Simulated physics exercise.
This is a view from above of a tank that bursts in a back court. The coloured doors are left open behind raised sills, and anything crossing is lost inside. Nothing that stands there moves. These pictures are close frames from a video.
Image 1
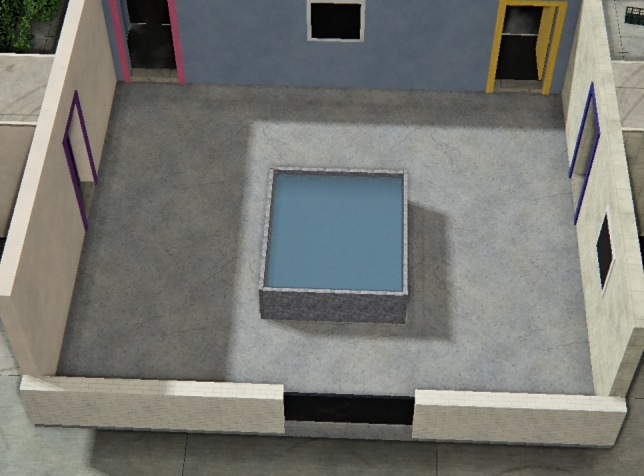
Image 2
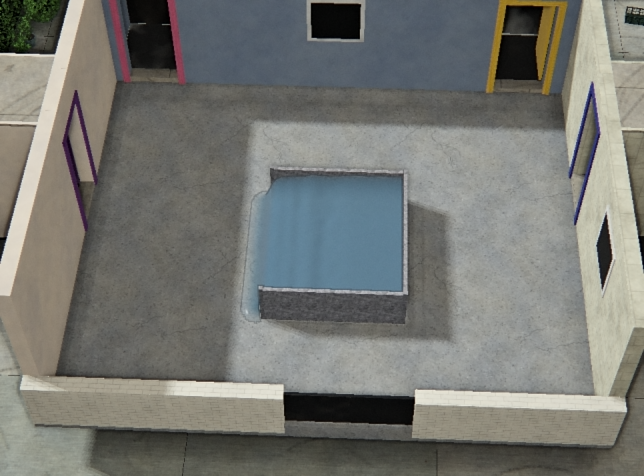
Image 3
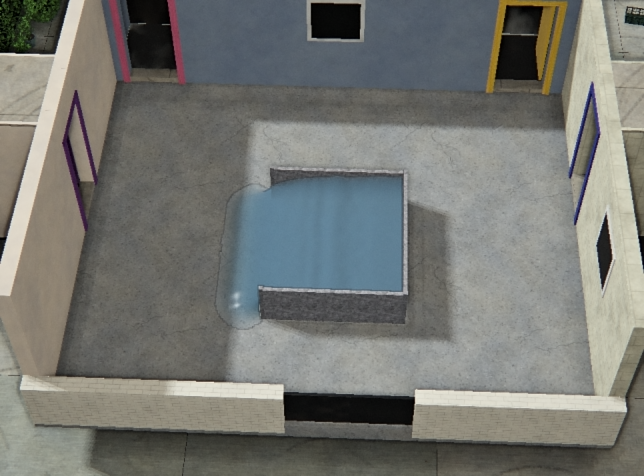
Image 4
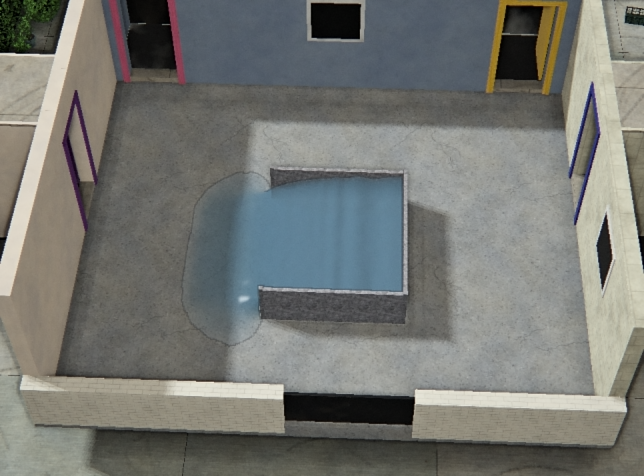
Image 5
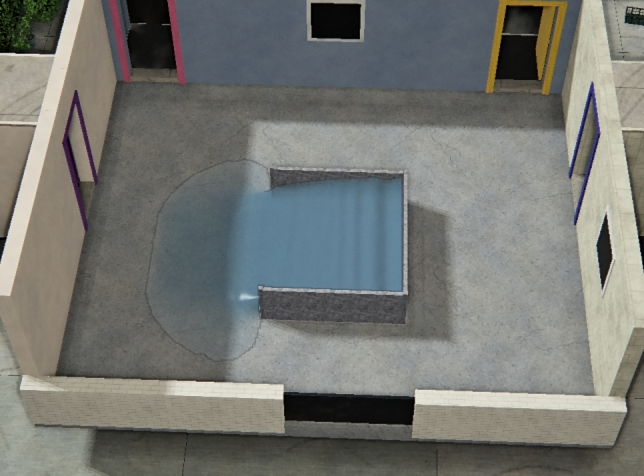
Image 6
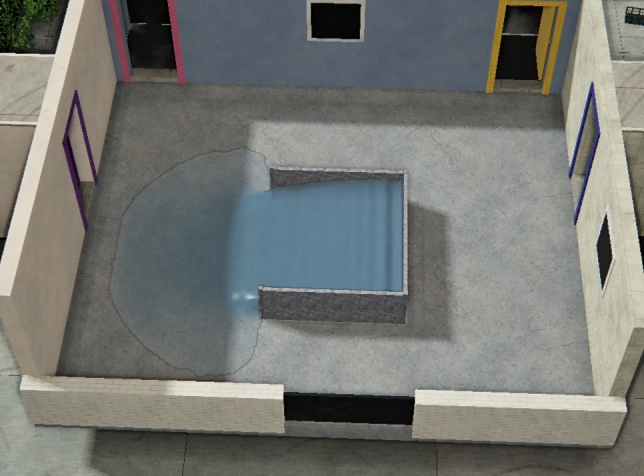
Raised tank in a walled court bursting open on its left side, water pouring out and spreading leftward across the grey floor.
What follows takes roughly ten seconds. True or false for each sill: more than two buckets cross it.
Purple door - true; blue door - false; yellow door - false; pink door - true.
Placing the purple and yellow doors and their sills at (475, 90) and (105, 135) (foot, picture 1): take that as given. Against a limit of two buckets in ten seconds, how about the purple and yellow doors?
The purple one remains below the limit, while the yellow one crosses the limit.
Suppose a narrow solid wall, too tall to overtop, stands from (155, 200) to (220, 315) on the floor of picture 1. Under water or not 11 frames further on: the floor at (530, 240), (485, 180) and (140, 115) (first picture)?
One after the other: Not flooded, clear, wet.
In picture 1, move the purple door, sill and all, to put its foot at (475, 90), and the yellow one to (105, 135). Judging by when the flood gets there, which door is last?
That'd be the blue one.
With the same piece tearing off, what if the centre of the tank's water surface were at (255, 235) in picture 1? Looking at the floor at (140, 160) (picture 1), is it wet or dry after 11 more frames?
Submerged.
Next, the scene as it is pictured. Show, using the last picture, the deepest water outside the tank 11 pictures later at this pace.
Near (53, 392).
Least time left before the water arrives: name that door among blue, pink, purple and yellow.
The one in purple is the one.
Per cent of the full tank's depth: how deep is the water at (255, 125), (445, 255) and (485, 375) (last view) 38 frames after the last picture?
About 8 per cent, then 0 per cent, then 10 per cent.
A moment on, water covers 30 % of the floor; the purple door over two buckets in, the blue door not reached, the yellow door not reached, the pink door not reached.
Next, water covers 35 % of the floor; the purple door far over two buckets in, the blue door not reached, the yellow door not reached, the pink door not reached.
Then, water covers 40 % of the floor; the purple door far over two buckets in, the blue door not reached, the yellow door not reached, the pink door over two buckets in.
Later, water covers 75 % of the floor; the purple door far over two buckets in, the blue door not reached, the yellow door not reached, the pink door far over two buckets in.
In the end, water covers 95 % of the floor; the purple door far over two buckets in, the blue door wet at the sill, nothing in, the yellow door wet at the sill, nothing in, the pink door far over two buckets in.
